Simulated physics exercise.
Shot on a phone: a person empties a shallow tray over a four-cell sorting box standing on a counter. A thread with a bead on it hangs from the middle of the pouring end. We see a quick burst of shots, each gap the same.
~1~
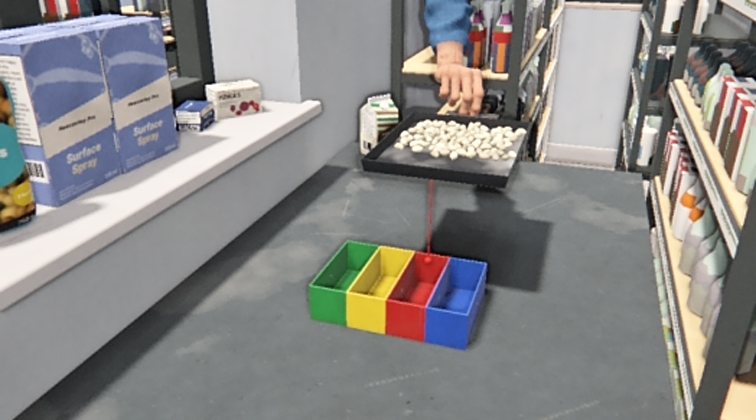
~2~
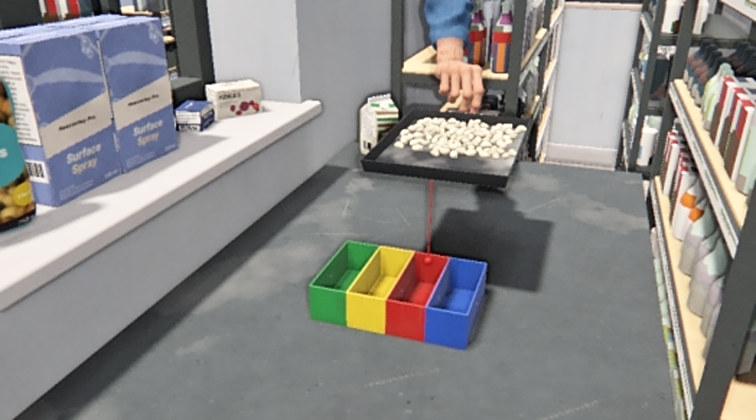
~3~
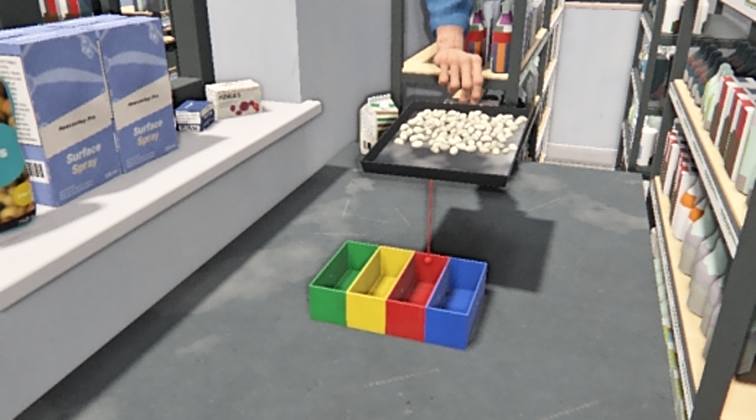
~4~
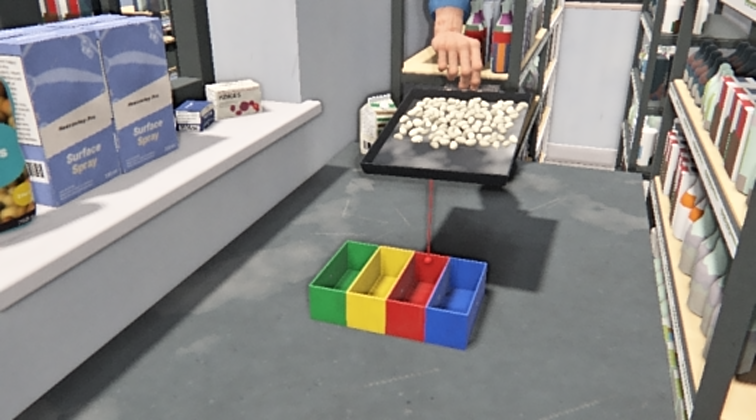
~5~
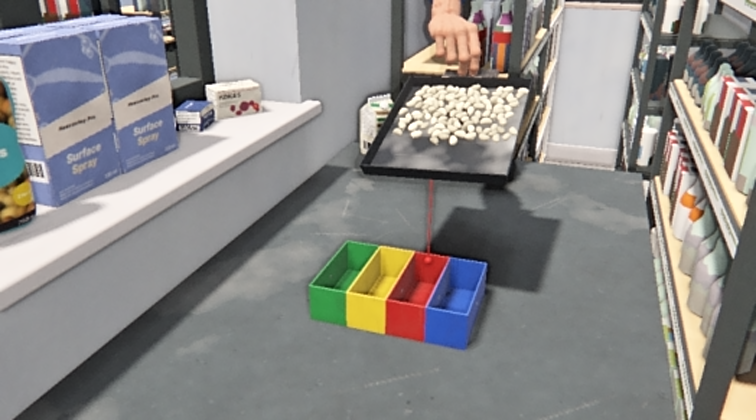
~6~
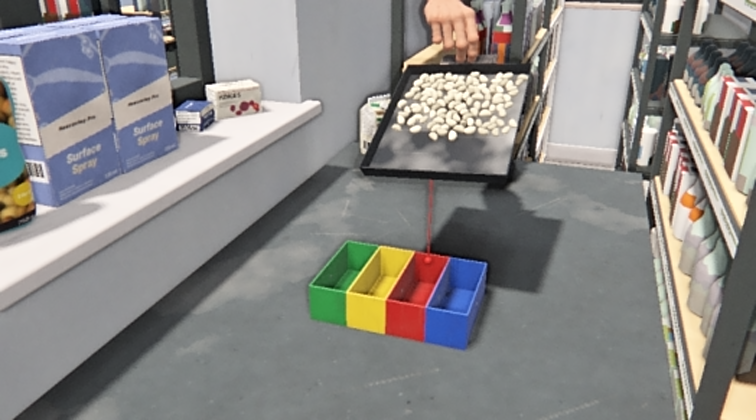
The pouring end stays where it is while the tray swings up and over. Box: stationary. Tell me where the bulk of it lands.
The bulk lands in the yellow cell.
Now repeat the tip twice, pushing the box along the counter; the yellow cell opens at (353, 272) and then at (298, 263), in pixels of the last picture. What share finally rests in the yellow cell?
Around 40 and then 0 per cent.
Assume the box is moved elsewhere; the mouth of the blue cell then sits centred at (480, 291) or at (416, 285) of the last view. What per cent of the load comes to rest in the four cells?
Some 90 and then some 80 per cent.
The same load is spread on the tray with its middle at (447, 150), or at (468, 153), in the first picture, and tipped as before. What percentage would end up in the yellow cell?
Close to 30 per cent, followed by close to 30 per cent.
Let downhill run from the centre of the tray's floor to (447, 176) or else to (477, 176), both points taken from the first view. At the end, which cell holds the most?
Blue first, blue second.
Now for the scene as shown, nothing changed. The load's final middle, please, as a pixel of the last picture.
About (381, 310).
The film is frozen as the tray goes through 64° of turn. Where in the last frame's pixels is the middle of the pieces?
In the last view, the load is centred close to (410, 151).
Soon, tray tipped steeply; nearly all on the tray; a stray few falling or outside the box.
A while on, tray tipped past a quarter turn; about half on the tray; about a quarter in the yellow cell; a small part in the green cell; a stray few in the red cell; a stray few in the blue cell; a small part falling or outside the box.
Towards the end, tray tipped past a quarter turn; about a third in the yellow cell; about a quarter in the green cell; about a quarter in the red cell; a small part in the blue cell; a small part falling or outside the box.
Finally, tray tipped past a quarter turn; about a third in the yellow cell; about a quarter in the green cell; about a quarter in the red cell; a small part in the blue cell; a small part outside the box.
